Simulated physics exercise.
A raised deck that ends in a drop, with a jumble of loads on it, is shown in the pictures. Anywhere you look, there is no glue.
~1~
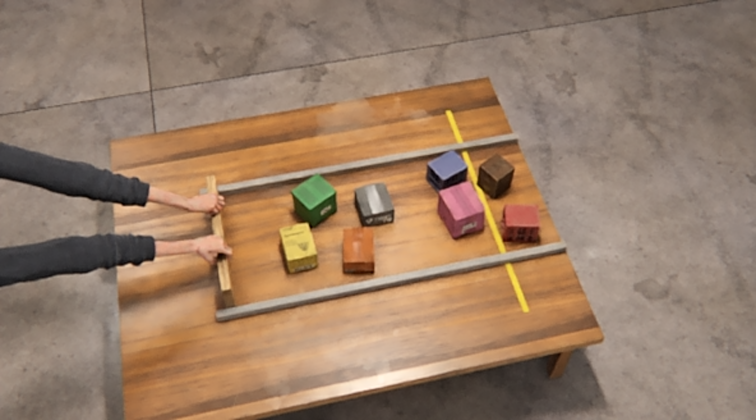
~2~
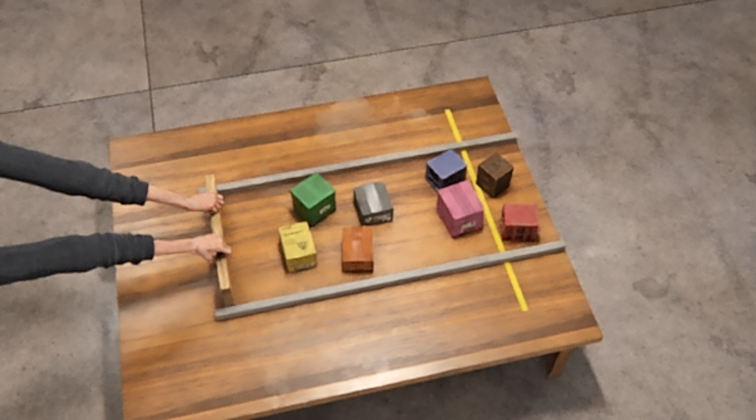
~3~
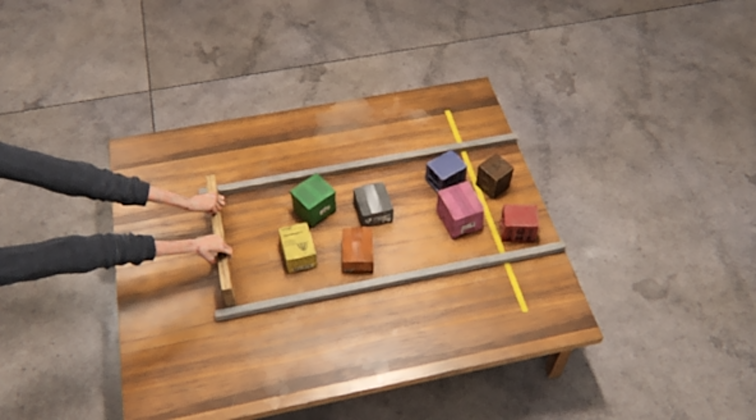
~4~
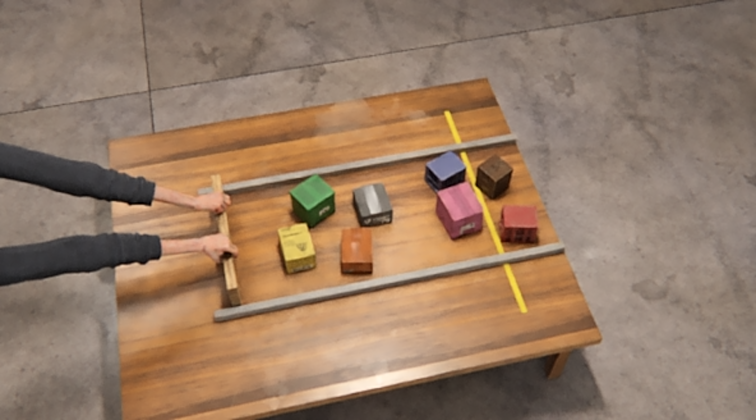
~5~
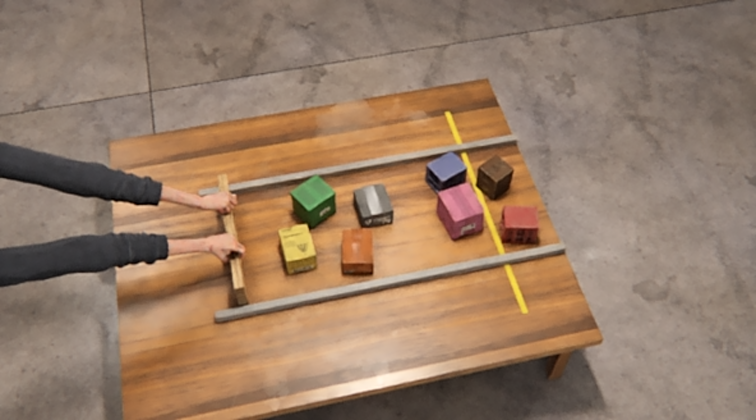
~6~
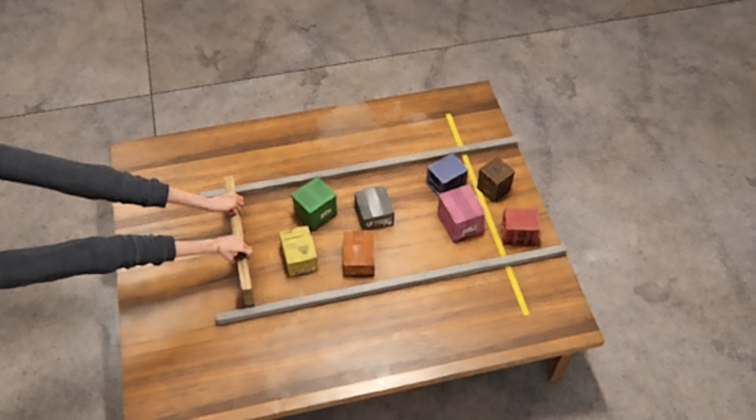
On a wooden table standing on a grey stone-like floor, two hands slide a wooden plank slightly to the right between two rails, while the coloured boxes ahead of it and near a yellow tape line stay in place.
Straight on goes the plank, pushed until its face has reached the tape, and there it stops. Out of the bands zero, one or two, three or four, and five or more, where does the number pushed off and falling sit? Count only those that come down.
Three, or at most four, fall.
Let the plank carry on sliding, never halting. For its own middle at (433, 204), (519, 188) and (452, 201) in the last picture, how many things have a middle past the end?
Per position: 0 / 5 / 1.
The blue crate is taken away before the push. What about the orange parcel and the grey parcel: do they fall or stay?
The orange parcel remains up, the grey parcel stays on.
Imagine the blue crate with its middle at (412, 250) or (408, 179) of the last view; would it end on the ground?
In that order, I'd say it gets pushed over the end, then is not knocked off.
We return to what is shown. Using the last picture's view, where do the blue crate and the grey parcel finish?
Final centres, in order: Near (488, 156), near (528, 182).
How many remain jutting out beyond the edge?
As for overhanging, the count is 1.
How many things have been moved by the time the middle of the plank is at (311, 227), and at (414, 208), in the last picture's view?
3, then 7.
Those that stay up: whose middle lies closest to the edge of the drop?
That is the grey parcel.
A little later, none off yet; red crate at rest near (520, 227); brown box at rest near (495, 180); blue crate at rest near (447, 176).
Next, none off yet; red crate at rest near (520, 227); brown box at rest near (495, 180); blue crate moving near (450, 175).
Later still, none off yet; red crate shifted about its own width near (558, 222); brown box shifted about its own width near (514, 177); blue crate shifted about its own width near (484, 159).
When it is over, the number that fall off is three or four; down, pink box, brown box and red crate.
